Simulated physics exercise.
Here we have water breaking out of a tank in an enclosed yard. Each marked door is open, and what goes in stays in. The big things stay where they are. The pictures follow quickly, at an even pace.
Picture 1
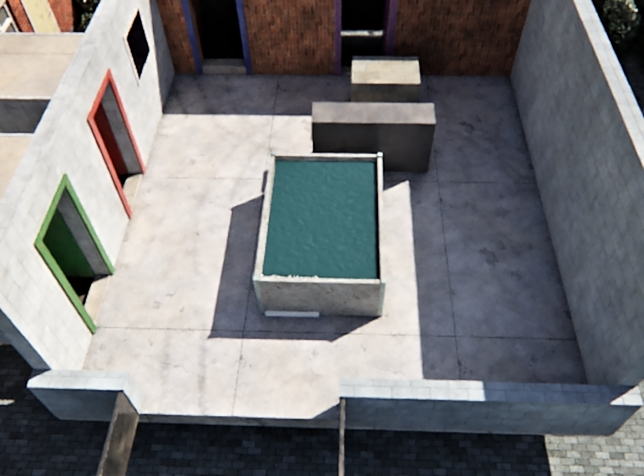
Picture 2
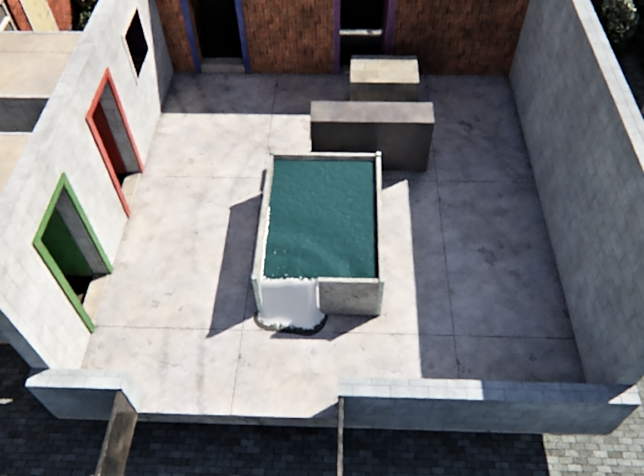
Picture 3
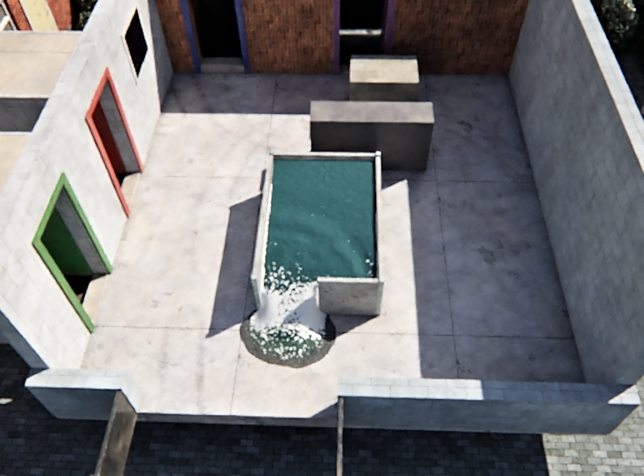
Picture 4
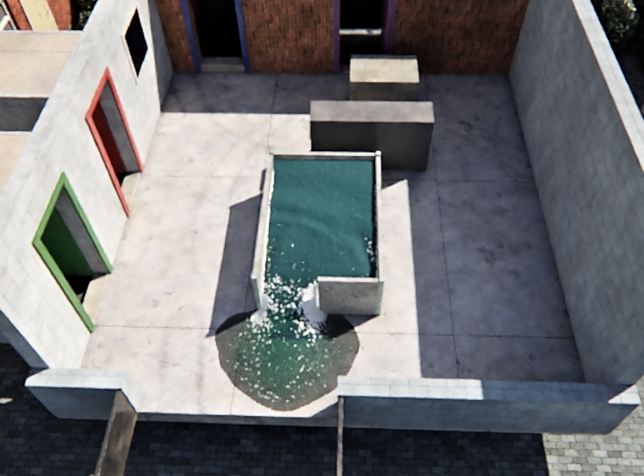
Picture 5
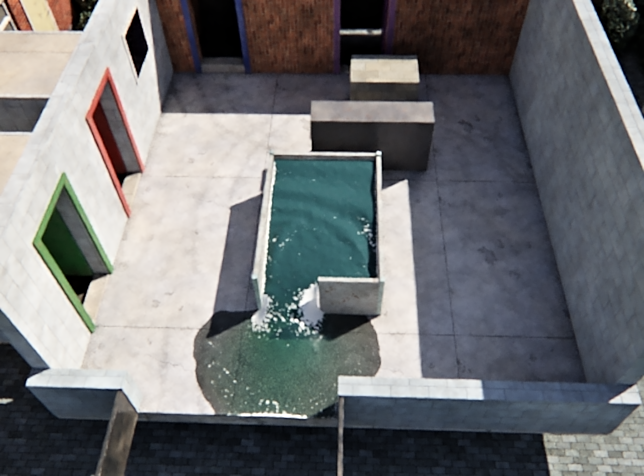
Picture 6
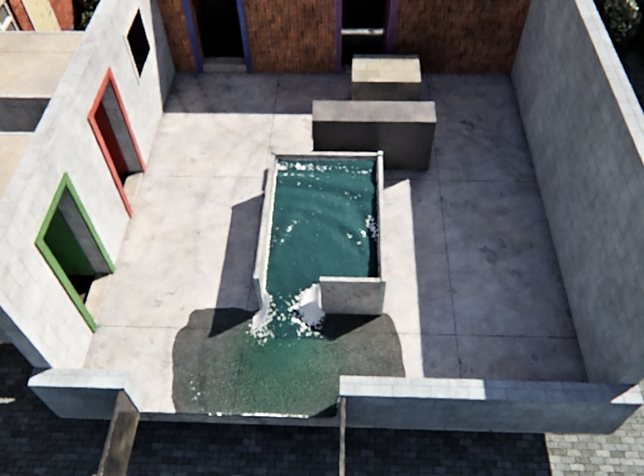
Green-blue water lies still in a rectangular tank in a walled yard, then pours out through a gap at the front left of the tank. It spreads across the pale floor in a rounded, foam-flecked pool that widens toward the low front wall, while ripples cross the tank's surface.
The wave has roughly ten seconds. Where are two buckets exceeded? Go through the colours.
One by one: The green door holds within the limit; the purple door holds within the limit; the blue door holds within the limit; the red door holds within the limit.
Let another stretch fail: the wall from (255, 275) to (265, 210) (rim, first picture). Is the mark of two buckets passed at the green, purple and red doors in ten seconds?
The green door passes that mark; the purple door holds; the red door passes that mark.
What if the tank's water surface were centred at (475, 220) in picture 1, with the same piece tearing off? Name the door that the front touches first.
I say the door marked green.
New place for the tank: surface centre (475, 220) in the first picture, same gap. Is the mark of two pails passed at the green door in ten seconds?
One by one: The green one floods.
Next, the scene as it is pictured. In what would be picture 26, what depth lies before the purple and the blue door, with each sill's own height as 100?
Roughly 0 per cent, then 0 per cent.
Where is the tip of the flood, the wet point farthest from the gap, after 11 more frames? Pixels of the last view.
Near (582, 407).
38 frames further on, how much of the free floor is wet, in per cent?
Near 25 in a hundred.
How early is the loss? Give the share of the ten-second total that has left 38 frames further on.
Close to 80 %.
A moment on, water covers 10 % of the floor; the green door not reached, the purple door not reached, the blue door not reached, the red door not reached.
Next, water covers 15 % of the floor; the green door not reached, the purple door not reached, the blue door not reached, the red door not reached.
Then, water covers 20 % of the floor; the green door wet at the sill, nothing in, the purple door not reached, the blue door not reached, the red door not reached.
Later, water covers 25 % of the floor; the green door wet at the sill, nothing in, the purple door not reached, the blue door not reached, the red door wet at the sill, nothing in.
In the end, water covers 30 % of the floor; the green door wet at the sill, nothing in, the purple door not reached, the blue door not reached, the red door wet at the sill, nothing in.
